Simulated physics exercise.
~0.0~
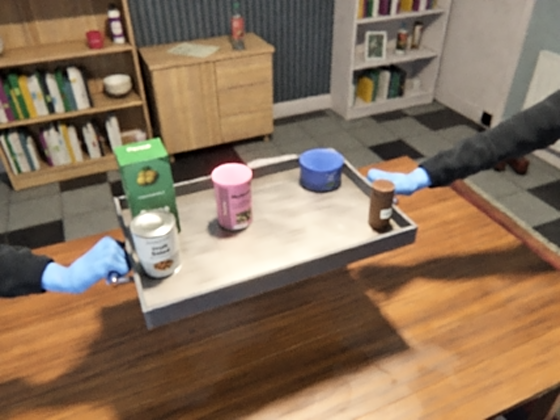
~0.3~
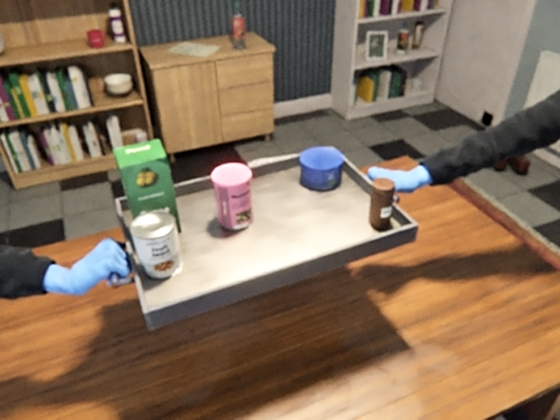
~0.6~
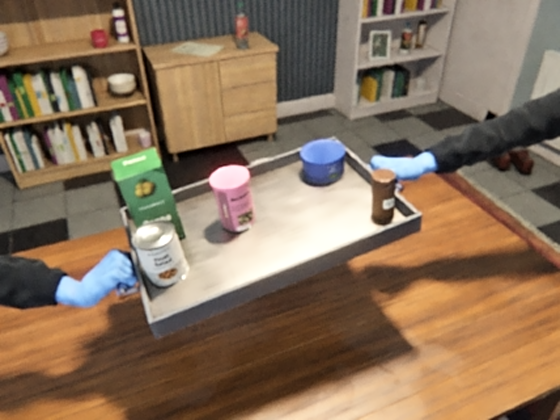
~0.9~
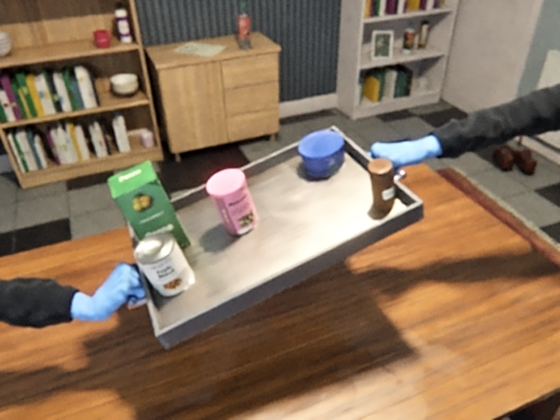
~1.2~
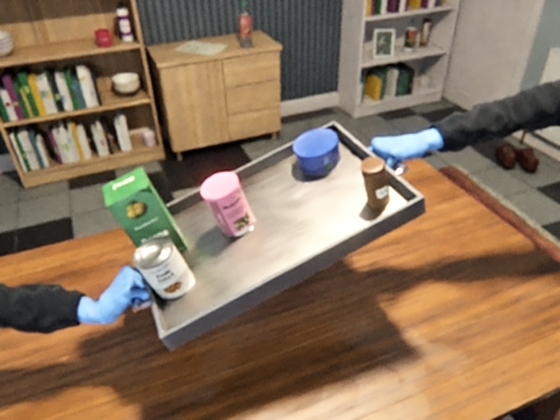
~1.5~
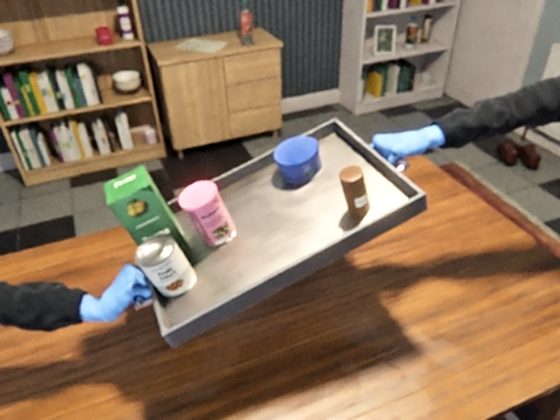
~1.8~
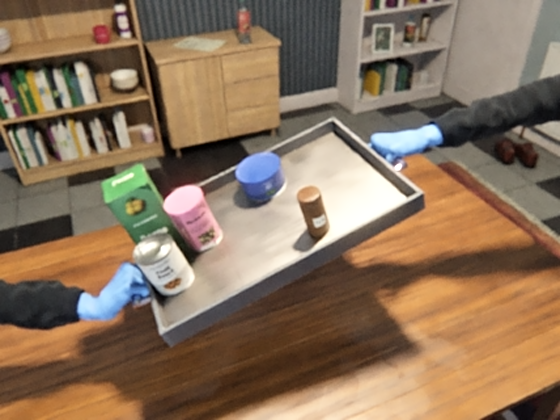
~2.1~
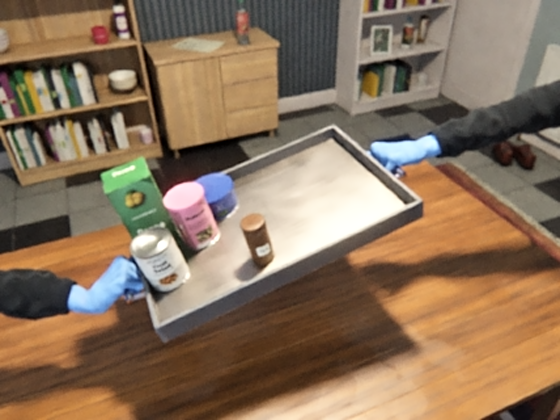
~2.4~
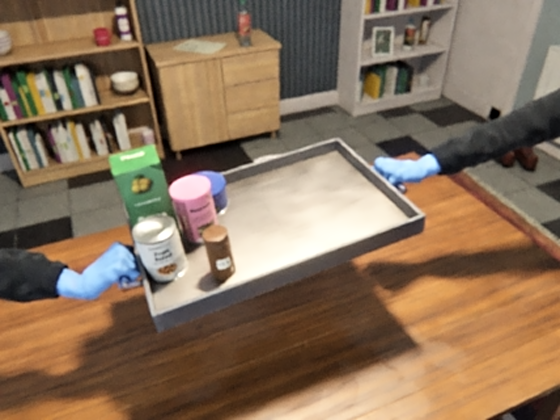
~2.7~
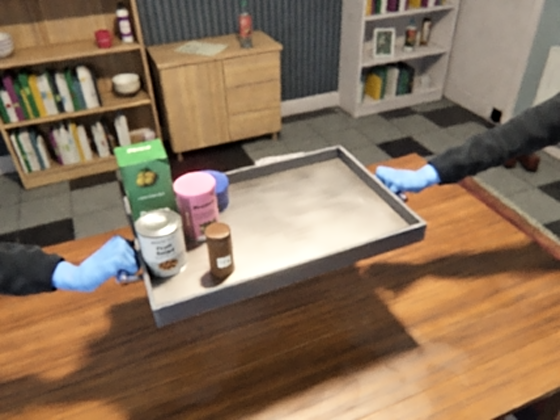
Blue tub, brown shaker and pink tin sliding left as gloved hands tilt a tray and level it, all items still upright.
